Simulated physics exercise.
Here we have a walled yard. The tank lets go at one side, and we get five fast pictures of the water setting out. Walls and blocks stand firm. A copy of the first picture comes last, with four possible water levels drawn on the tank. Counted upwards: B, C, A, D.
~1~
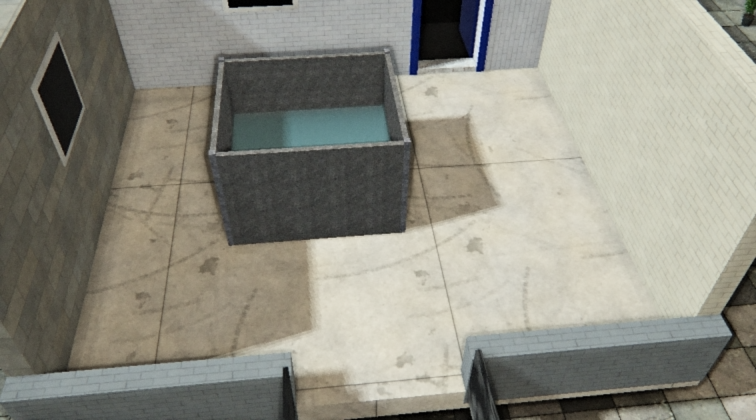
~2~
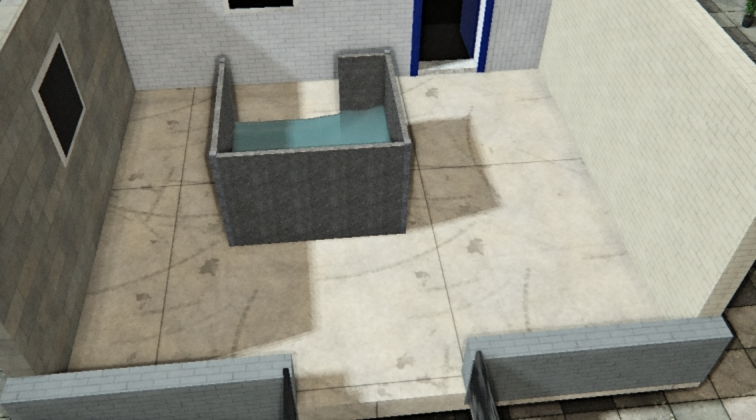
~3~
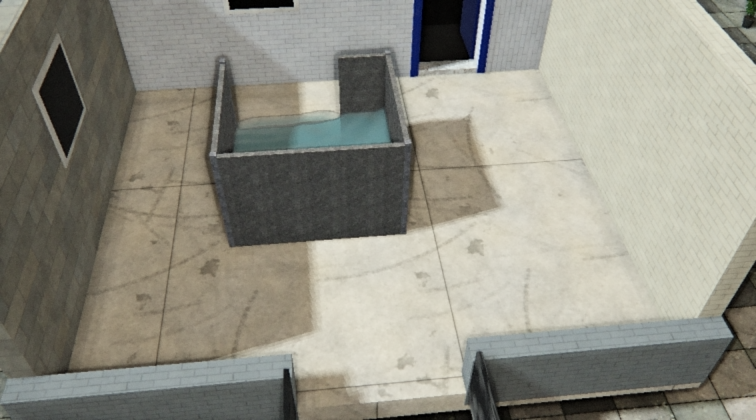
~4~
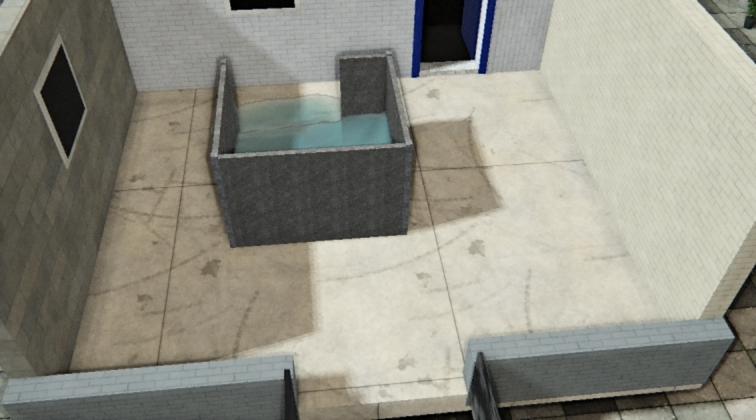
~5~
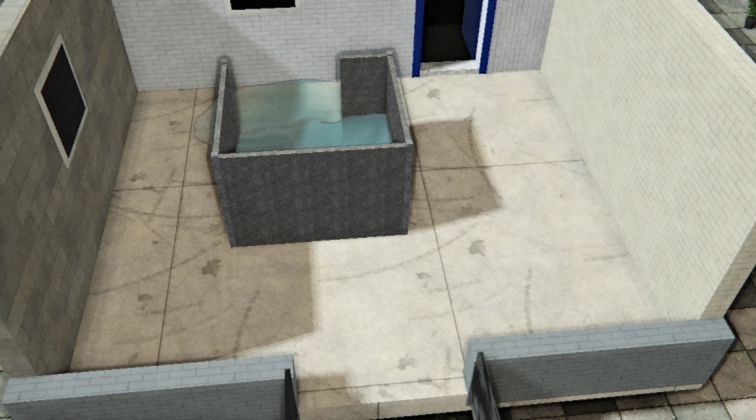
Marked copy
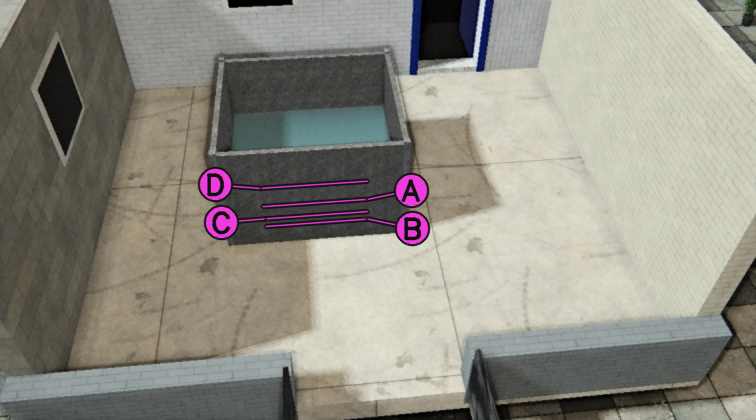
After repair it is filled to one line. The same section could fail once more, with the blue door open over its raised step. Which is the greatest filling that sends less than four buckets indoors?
It is D.
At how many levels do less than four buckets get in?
All of the four.
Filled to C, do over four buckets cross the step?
No.
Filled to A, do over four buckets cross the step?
No, not at all.
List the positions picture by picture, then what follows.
In the first picture, water in the tank at rest, its middle at (312, 150); foot of the blue doorway at (447, 72); open gate at (380, 341).
In the second picture, water covers 1 % of the ground, its front hidden from here.
In the third picture, water covers 4 % of the ground, its front hidden from here.
In the fourth picture, water covers 7 % of the ground, its front hidden from here.
In the fifth picture, water covers 11 % of the ground, its front hidden from here.
In magenta, A at (315, 202); B at (317, 222); C at (316, 215); D at (314, 184); from the bottom up B, C, A, D.
Choosing A, nothing gets over.
Choosing B, nothing gets over.
Choosing C, nothing gets over.
Choosing D, a splash gets over, under a bucket.
